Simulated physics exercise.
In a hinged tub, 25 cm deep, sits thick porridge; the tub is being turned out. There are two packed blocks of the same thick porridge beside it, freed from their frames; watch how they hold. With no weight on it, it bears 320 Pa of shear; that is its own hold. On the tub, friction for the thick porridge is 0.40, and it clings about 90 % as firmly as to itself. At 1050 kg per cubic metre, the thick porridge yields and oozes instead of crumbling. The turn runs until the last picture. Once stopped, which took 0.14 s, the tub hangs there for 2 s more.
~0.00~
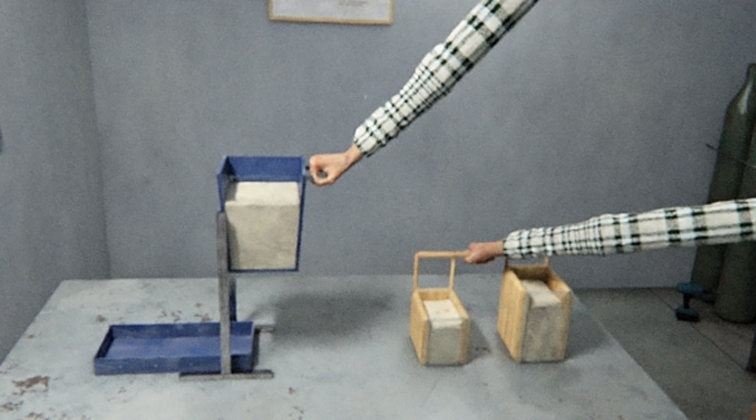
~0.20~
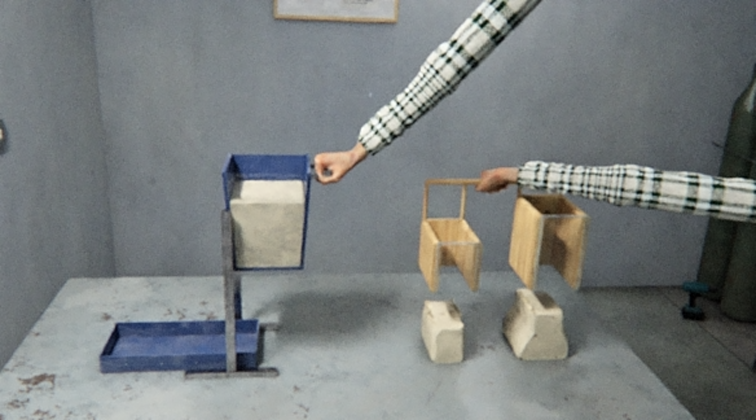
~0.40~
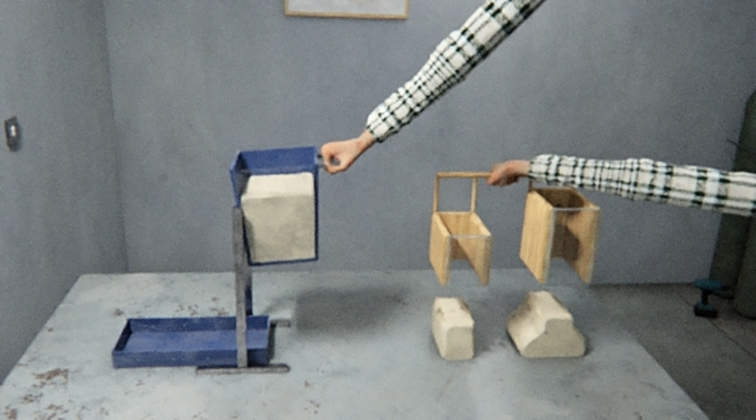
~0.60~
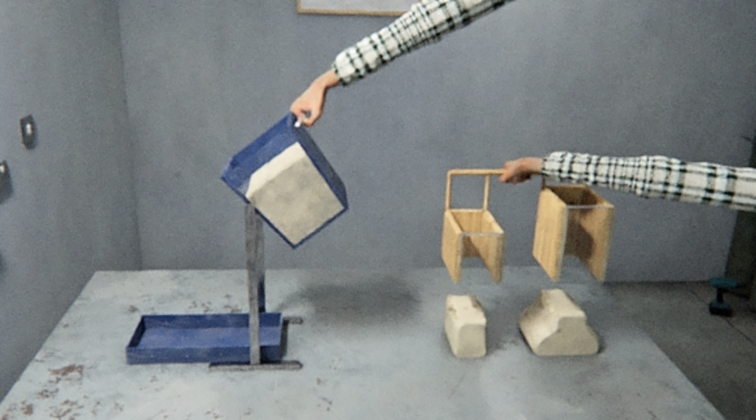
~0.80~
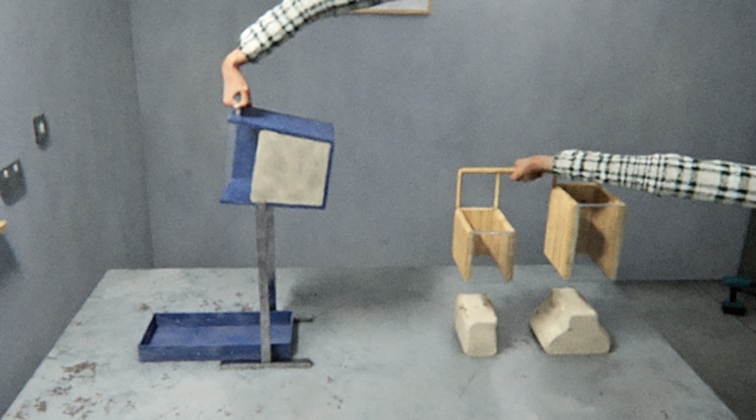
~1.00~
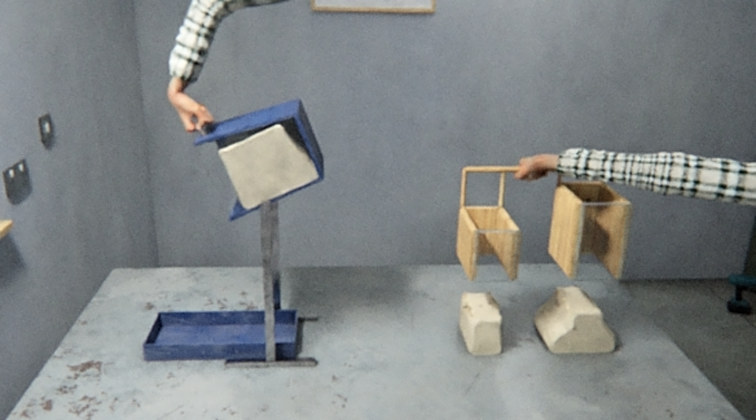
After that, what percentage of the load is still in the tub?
Roughly 0 %.
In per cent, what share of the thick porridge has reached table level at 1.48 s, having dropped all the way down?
I'd say close to 60 per cent of it.
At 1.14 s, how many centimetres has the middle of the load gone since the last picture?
The shift is near 8 cm.
By 1.14 s, the tub is at 111 degrees and holds 77 %.
By 1.31 s, the tub is at 111 degrees and holds 34 %.
By 1.48 s, the tub is at 111 degrees and holds 12 %.
By 1.65 s, the tub is at 111 degrees and holds 0 %.
By 3.00 s, at the end, the tub is at 111 degrees and holds 0 %.
